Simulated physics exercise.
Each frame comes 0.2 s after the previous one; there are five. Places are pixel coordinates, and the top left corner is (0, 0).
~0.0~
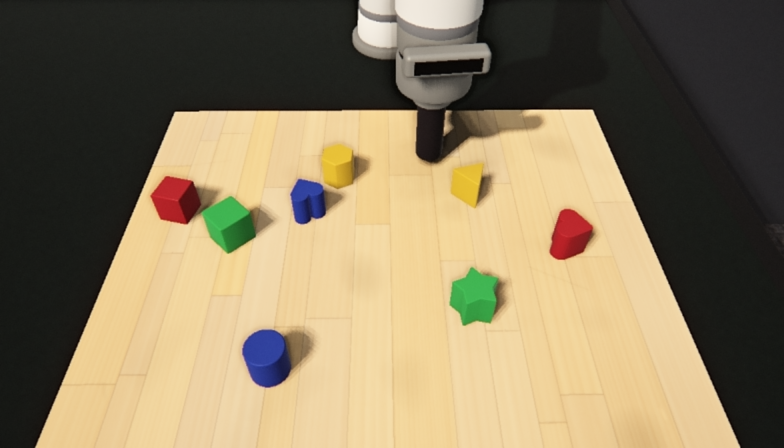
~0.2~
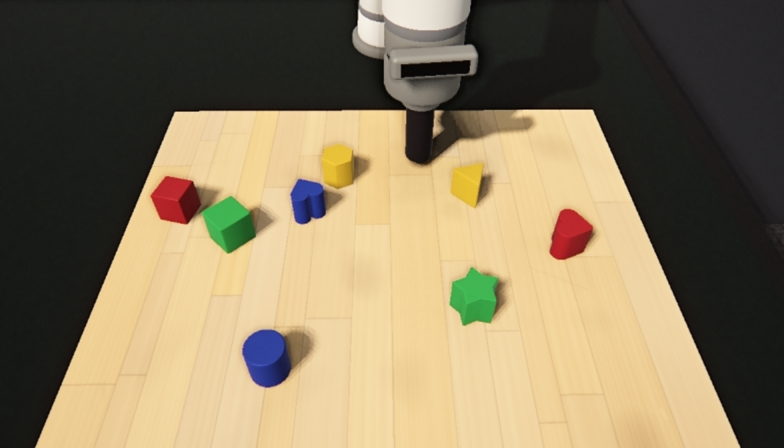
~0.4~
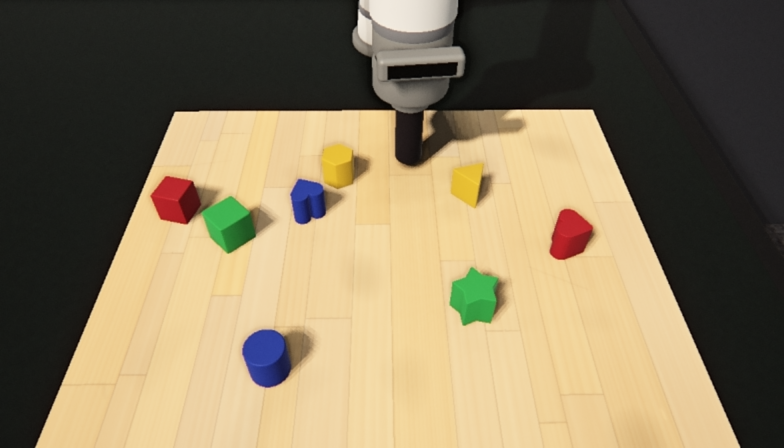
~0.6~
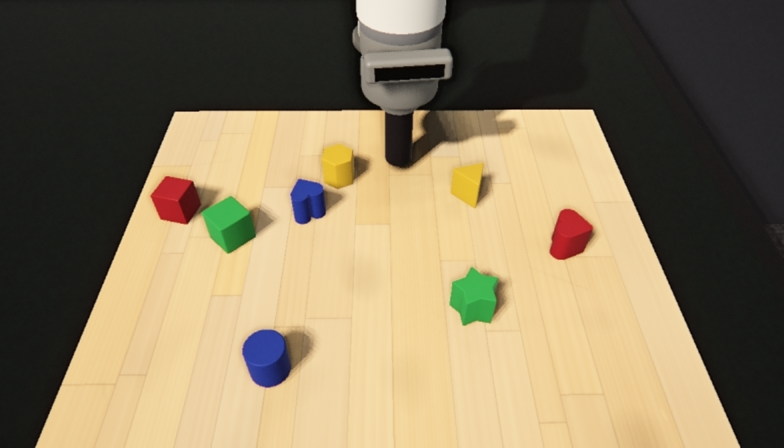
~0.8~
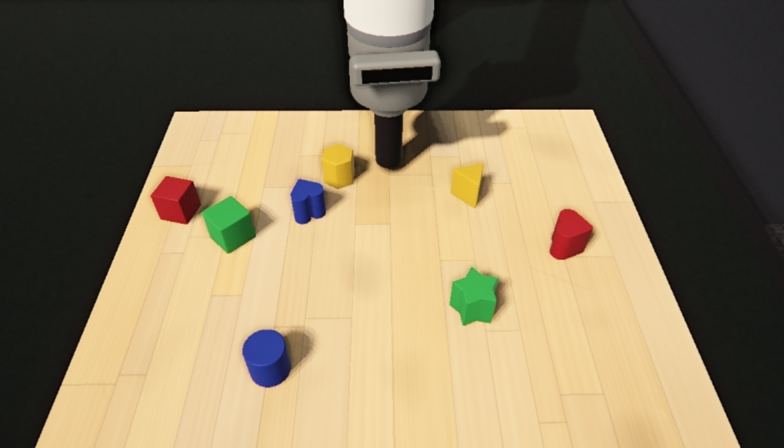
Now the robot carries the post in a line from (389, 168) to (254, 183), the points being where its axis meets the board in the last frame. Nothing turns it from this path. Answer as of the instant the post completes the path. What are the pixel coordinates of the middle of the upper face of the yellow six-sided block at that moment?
Somewhere near (271, 177).
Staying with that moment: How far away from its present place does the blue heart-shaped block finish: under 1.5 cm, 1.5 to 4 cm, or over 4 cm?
Overall it shifts less than 1.5 cm.
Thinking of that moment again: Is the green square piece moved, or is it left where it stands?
The answer is that it remains undisturbed.
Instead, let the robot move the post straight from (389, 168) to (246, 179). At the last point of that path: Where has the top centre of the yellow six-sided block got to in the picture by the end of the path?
The spot you're after is about (288, 171) in the image.
The first path, step by step. One third of the way, post (344, 167); yellow six-sided block (315, 159), turned 15° anticlockwise.
Two thirds of the way, post (298, 172); yellow six-sided block (279, 173), turned 80° anticlockwise.
At the end, post (253, 176); green square piece unmoved; blue heart-shaped block unmoved; yellow six-sided block (271, 177), turned 100° anticlockwise.
